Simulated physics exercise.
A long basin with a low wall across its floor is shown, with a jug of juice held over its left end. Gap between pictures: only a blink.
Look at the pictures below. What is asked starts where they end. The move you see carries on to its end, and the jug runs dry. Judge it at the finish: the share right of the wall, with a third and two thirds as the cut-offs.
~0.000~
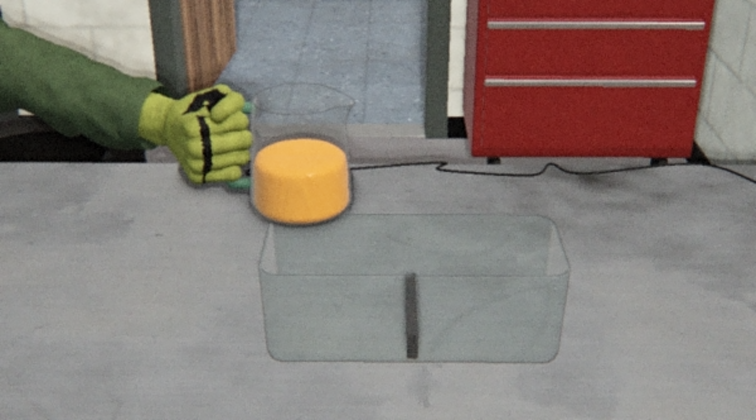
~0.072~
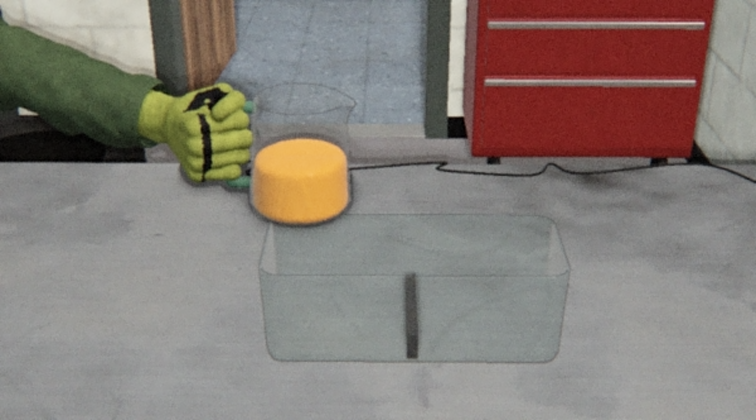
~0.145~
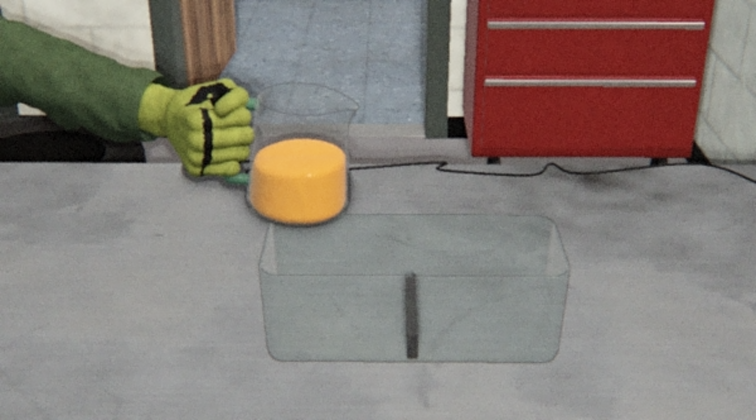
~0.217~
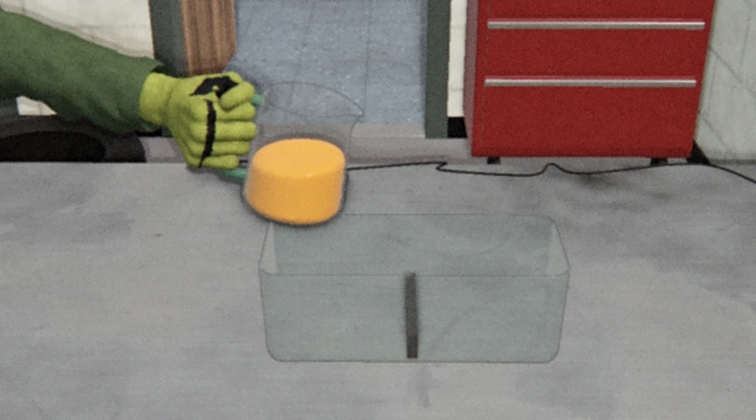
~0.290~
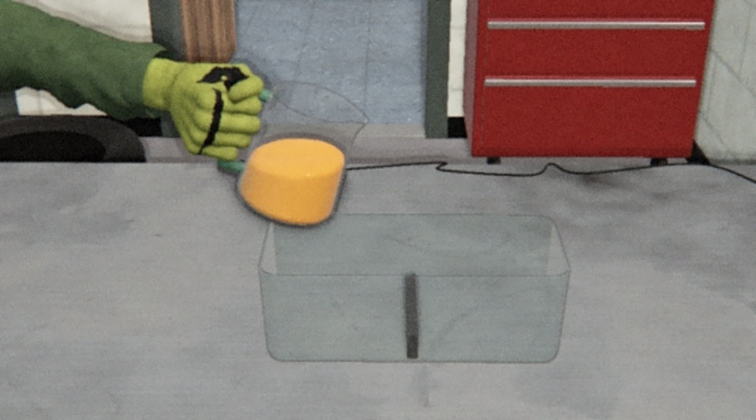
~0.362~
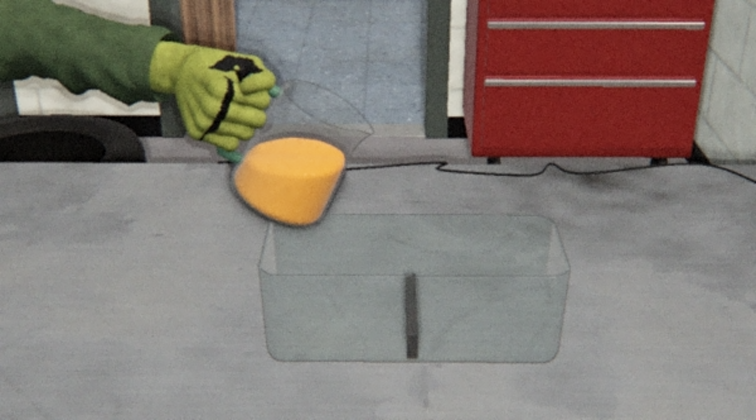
At the finish, the right of the wall has a third to two thirds.
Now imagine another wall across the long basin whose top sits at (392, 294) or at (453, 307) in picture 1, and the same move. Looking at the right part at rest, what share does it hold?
First try close to 80 percent, second try close to 10 percent.
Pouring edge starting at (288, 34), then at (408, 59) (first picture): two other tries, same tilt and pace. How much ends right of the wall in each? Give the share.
It comes to about 10 %, followed by about 90 %.
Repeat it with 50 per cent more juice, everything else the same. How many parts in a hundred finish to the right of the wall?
About 65 %.
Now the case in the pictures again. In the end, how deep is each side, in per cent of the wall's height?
Levels: Left around 40 per cent, right around 30 per cent.
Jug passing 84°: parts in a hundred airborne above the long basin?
Estimate: 10 per cent, roughly.
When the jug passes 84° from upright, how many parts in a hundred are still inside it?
Remaining fraction: Approx. 90 %.
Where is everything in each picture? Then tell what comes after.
It leans 0°; its right rim is at (355, 101); the juice meets the walls at (255, 154) and (346, 155); the long basin's rim runs from (265, 245) to (562, 246); the wall's top is at (412, 304), in the first picture.
It leans 1°; its right rim is at (356, 102); the juice meets the walls at (255, 155) and (345, 154), in the second picture.
It leans 5°; its right rim is at (359, 105); the juice meets the walls at (254, 156) and (345, 155), in the third picture.
It leans 10°; its right rim is at (364, 111); the juice meets the walls at (253, 156) and (344, 154), in the fourth picture.
It leans 18°; its right rim is at (369, 120); the juice meets the walls at (249, 155) and (344, 156), in the fifth picture.
It leans 27°; its right rim is at (374, 131); the juice meets the walls at (243, 158) and (346, 156), in the sixth picture.
A moment on, the jug is tipped on its side and 89 per cent is still to pour, 1 is left of the wall and 0 right of it.
Next, the jug is tipped right over and 28 per cent is still to pour, 23 is left of the wall and 35 right of it.
Then the jug is tipped right over and 2 per cent is still to pour, 53 is left of the wall and 43 right of it.
Later the jug is tipped right over and 0 per cent is still to pour, 56 is left of the wall and 44 right of it.
Finally, 56 per cent lies left of the wall, 44 right of it and 0 outside.
